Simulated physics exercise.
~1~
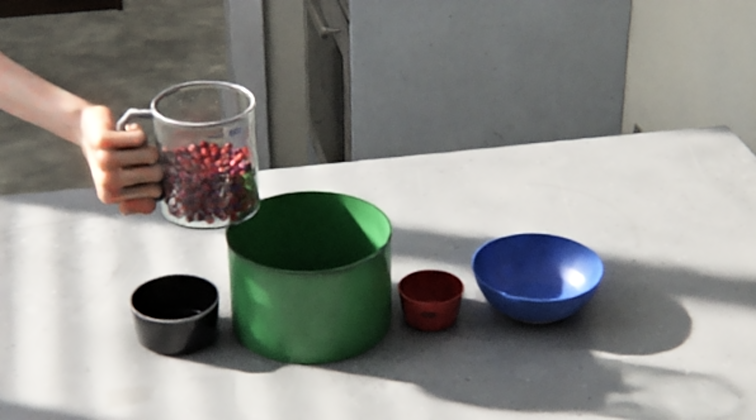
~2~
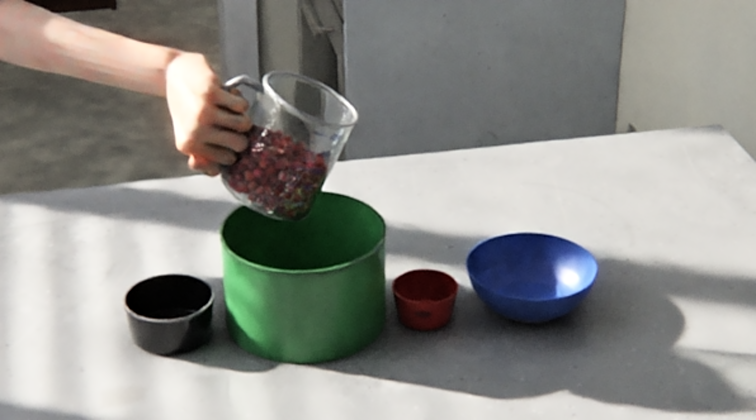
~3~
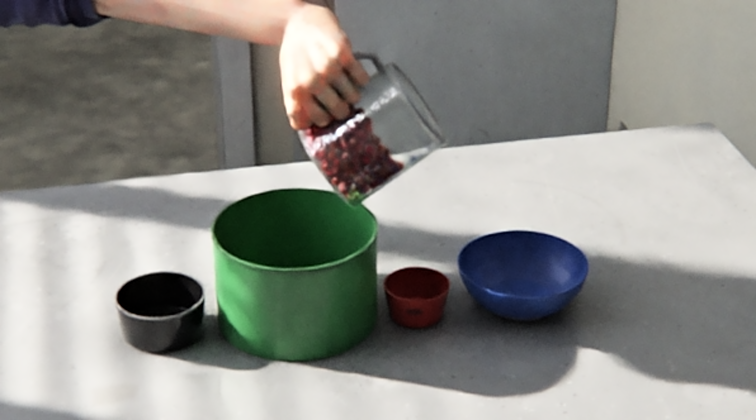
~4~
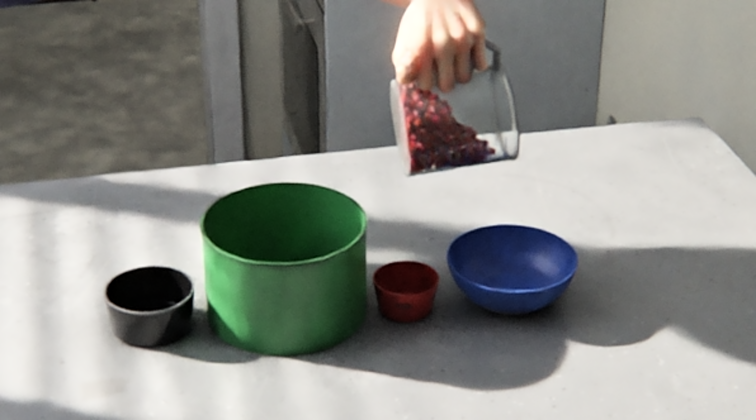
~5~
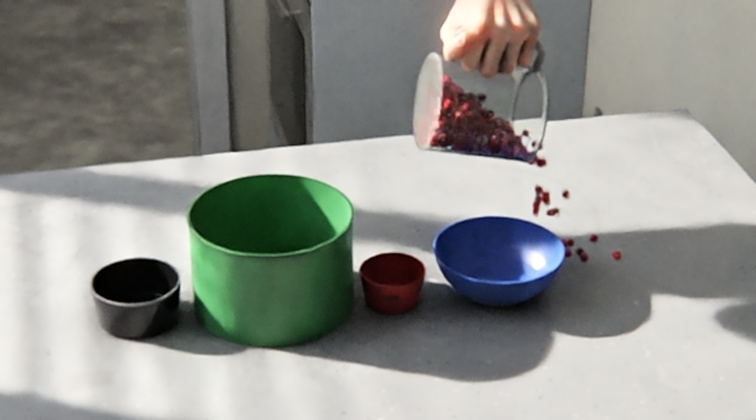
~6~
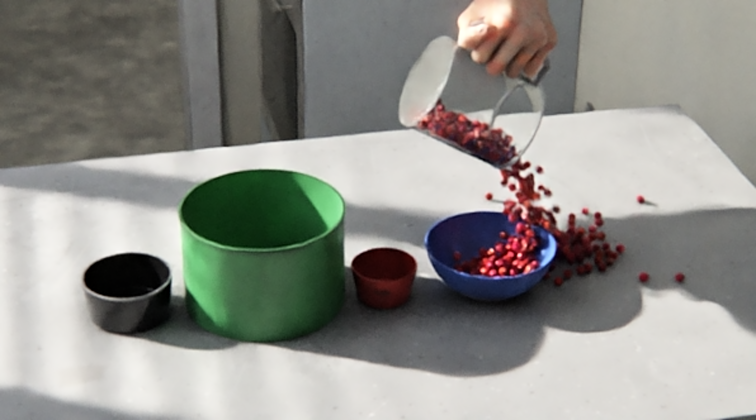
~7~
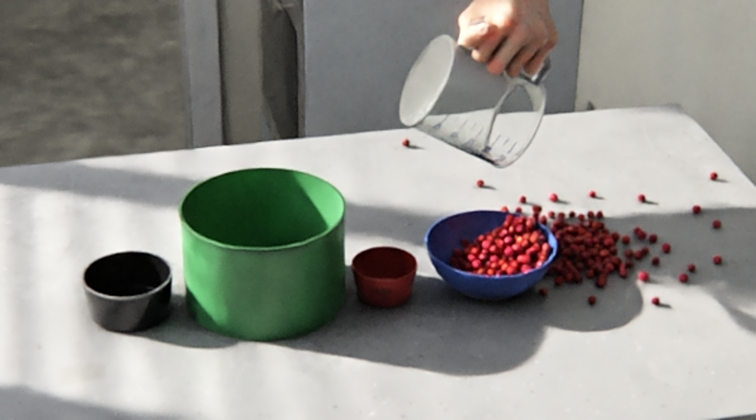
On a pale grey table streaked with sunlight, a black dish, a green pot, a red dish and a blue bowl stand in a row. A hand holds a clear jug of cranberries above the green pot, then carries it to the right, tilting it as it passes over the pot and the red dish. Near the blue bowl the jug lies on its side, and the first berries drop around the bowl's right edge. It tips further and the rest pour out, some filling the bowl, others scattering across the table. Finally the hand holds the emptied jug above, with berries heaped in the bowl and strewn beside it.
